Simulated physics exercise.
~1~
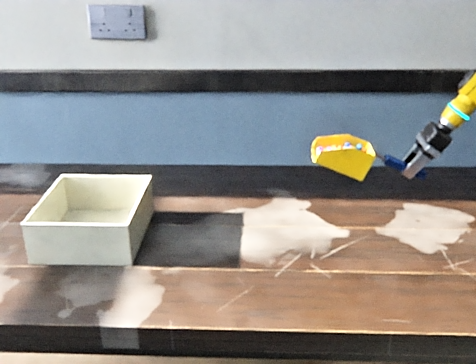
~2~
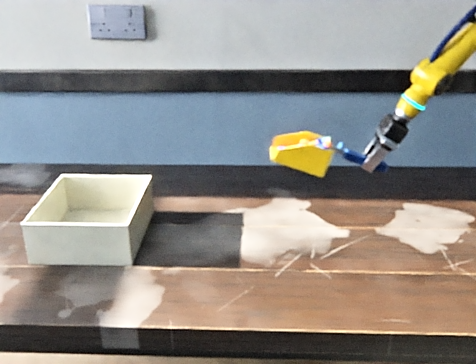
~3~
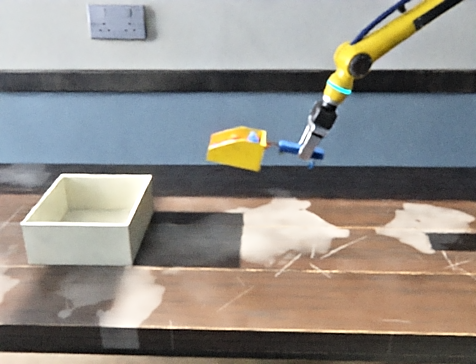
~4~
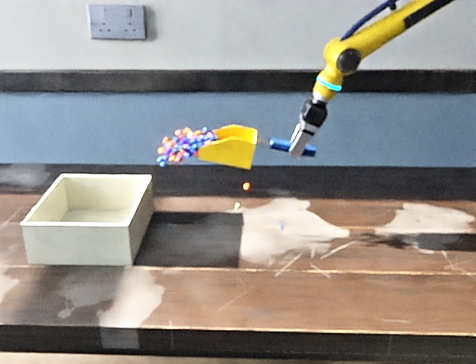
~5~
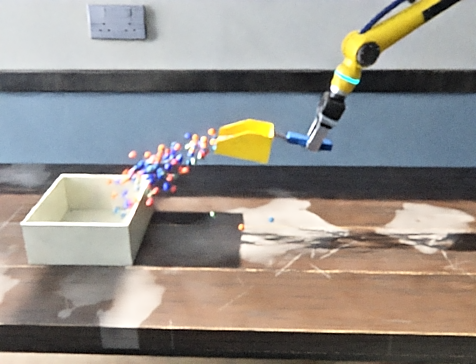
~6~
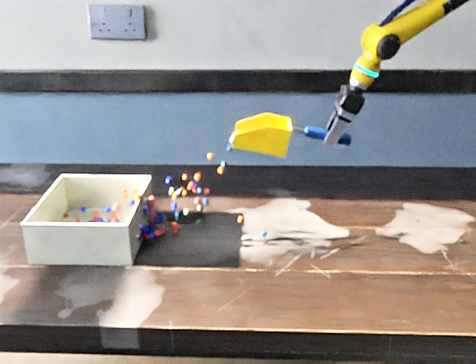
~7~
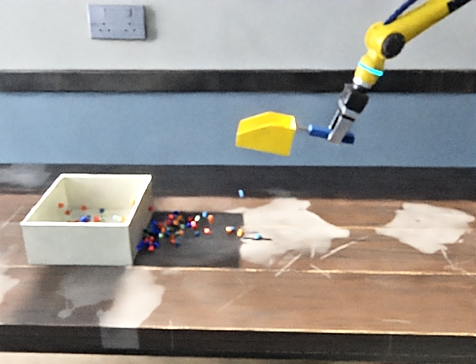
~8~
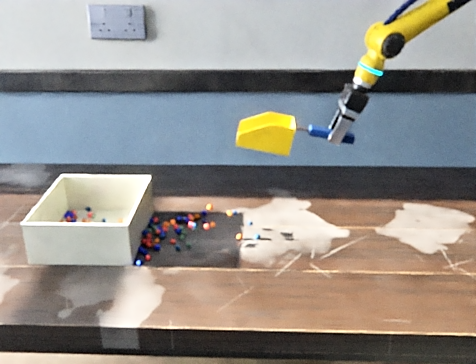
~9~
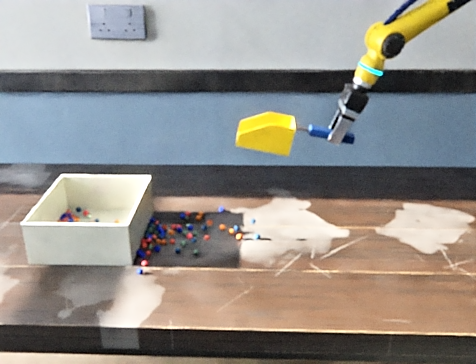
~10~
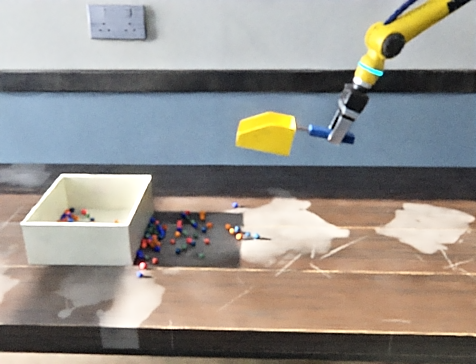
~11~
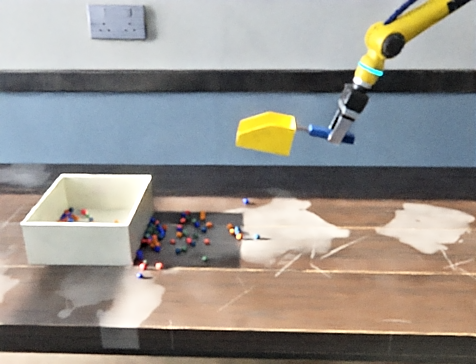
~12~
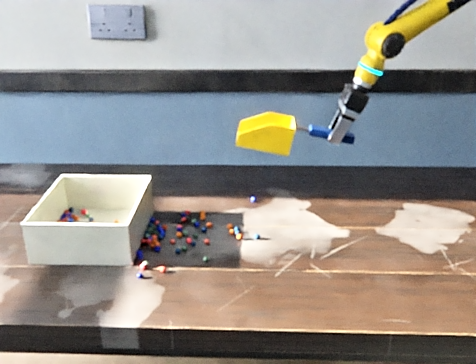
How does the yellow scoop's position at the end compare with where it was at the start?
At the end the scoop is further left and slightly higher than it was at the start.
